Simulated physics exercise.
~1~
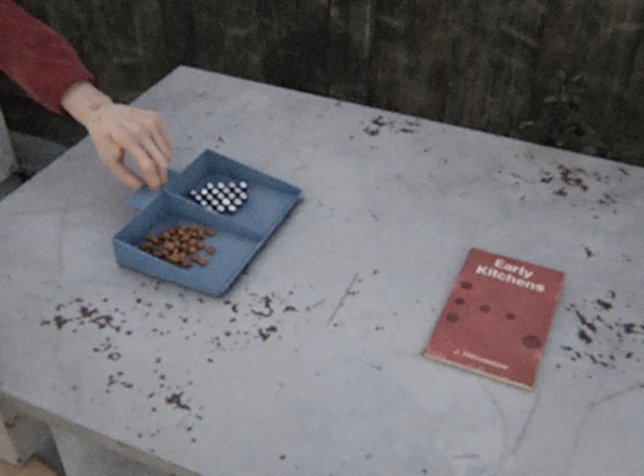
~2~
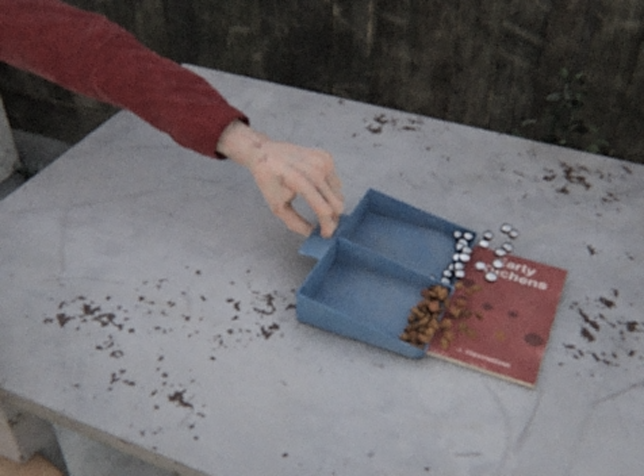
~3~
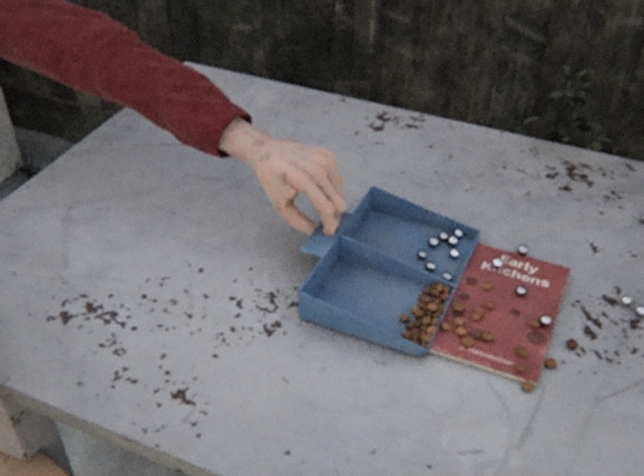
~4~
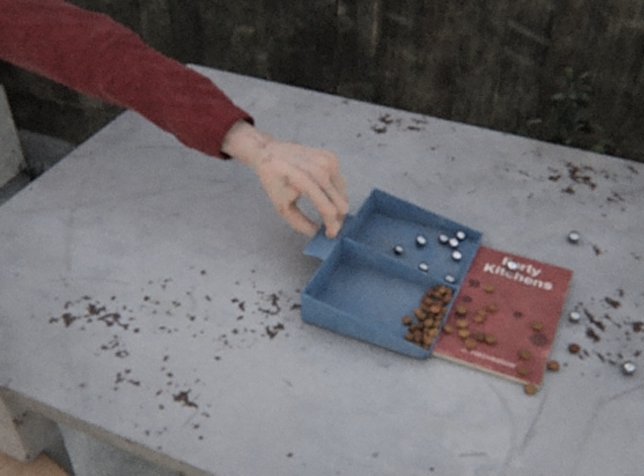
On a worn grey outdoor table, a hand in a red sleeve pushes a divided blue tray right until it stops against a thin red book, and some brown pieces and many silvery ones spill over the front, scattering across the book and tabletop while others stay inside.
